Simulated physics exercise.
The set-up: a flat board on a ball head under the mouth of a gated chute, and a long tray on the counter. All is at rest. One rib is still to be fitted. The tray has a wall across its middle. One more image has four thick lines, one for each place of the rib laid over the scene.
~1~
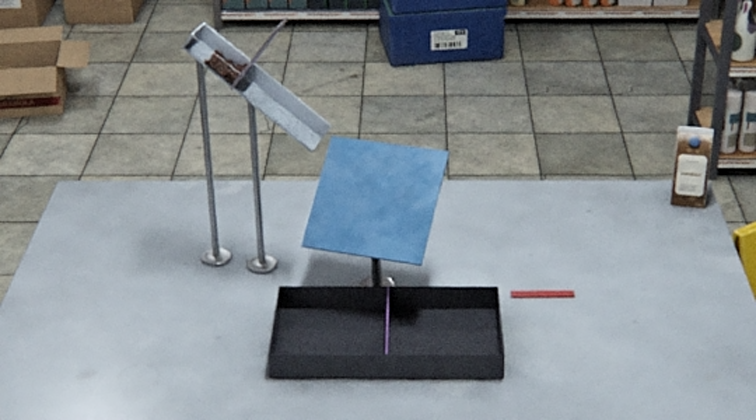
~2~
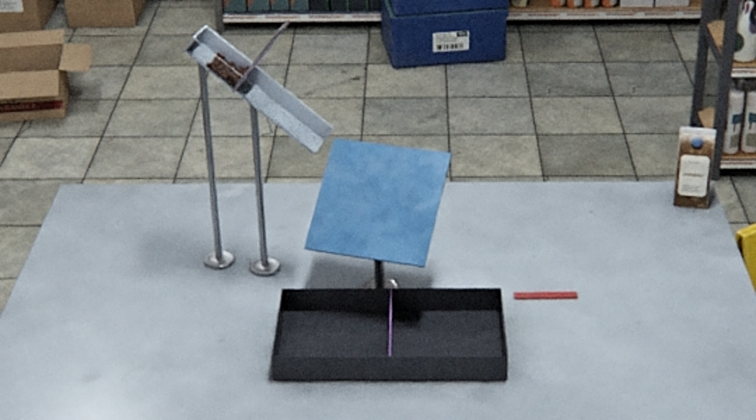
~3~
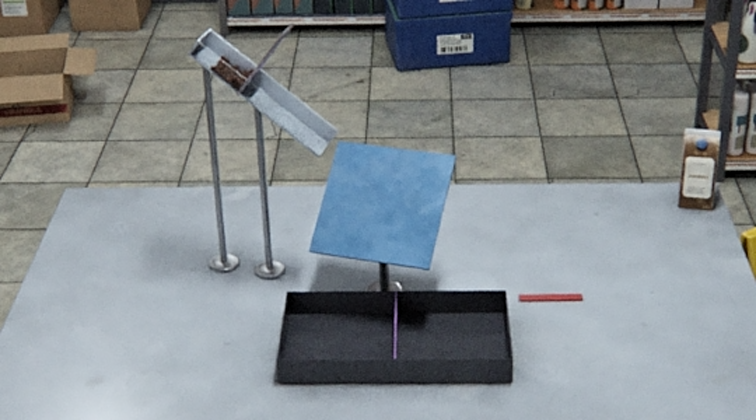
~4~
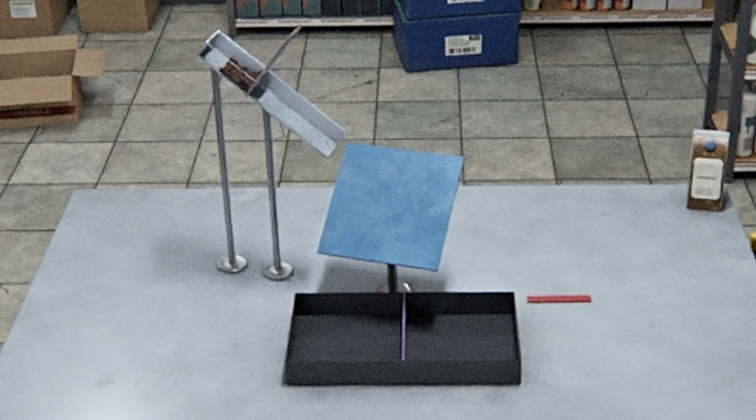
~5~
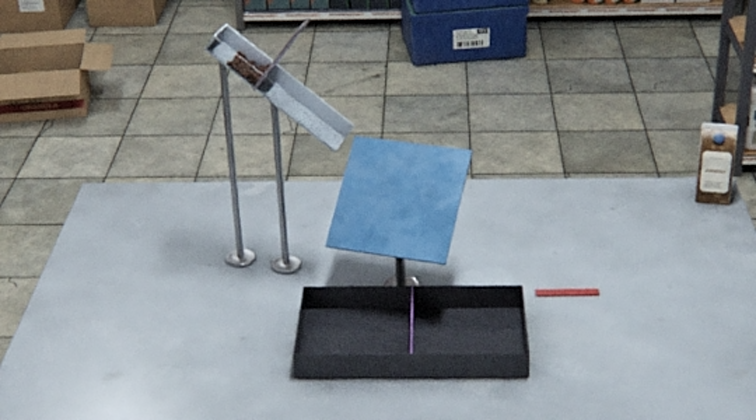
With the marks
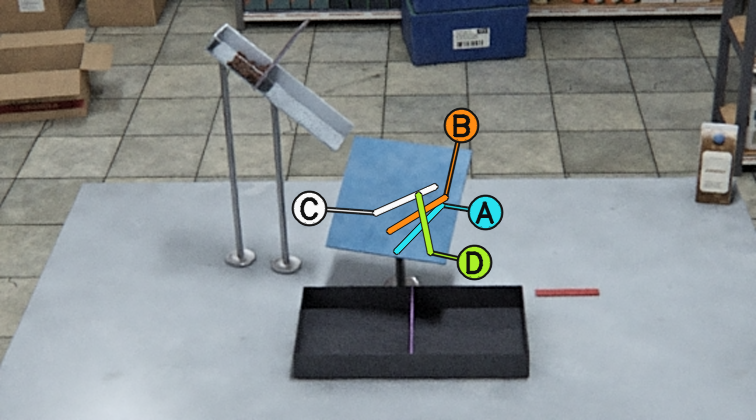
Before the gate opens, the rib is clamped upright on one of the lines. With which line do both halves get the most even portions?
Best: D.
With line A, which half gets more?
More lands on the left.
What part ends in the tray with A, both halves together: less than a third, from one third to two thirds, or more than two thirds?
It is more than two thirds.
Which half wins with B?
Left.
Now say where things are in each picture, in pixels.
In the first picture, load behind the gate (231, 69), allspice berries; lip of the chute (317, 145), sloping fairly steeply.
In the second picture, middle of the board (378, 200), tilted fairly steeply; middle of its low edge (363, 257); of its high edge (392, 145).
In the third picture, front corners of the tray (277, 360) and (512, 359); front end of its middle wall (395, 359).
In the fourth picture, middle of the load (246, 77); lip (332, 152).
In the fifth picture, middle of the load (254, 70); lip (340, 145).
On the marked copy, line A from (441, 205) to (396, 251); line B from (445, 197) to (389, 231); line C from (434, 186) to (375, 212); line D from (418, 194) to (430, 252).
With A, of what is caught, almost all in the left half, just a few in the right.
With B, of what is caught, almost all in the left half, about a tenth in the right.
With C, of what is caught, the larger part in the left half, about a tenth in the right.
With D, of what is caught, roughly a third in the left half, roughly two thirds in the right.
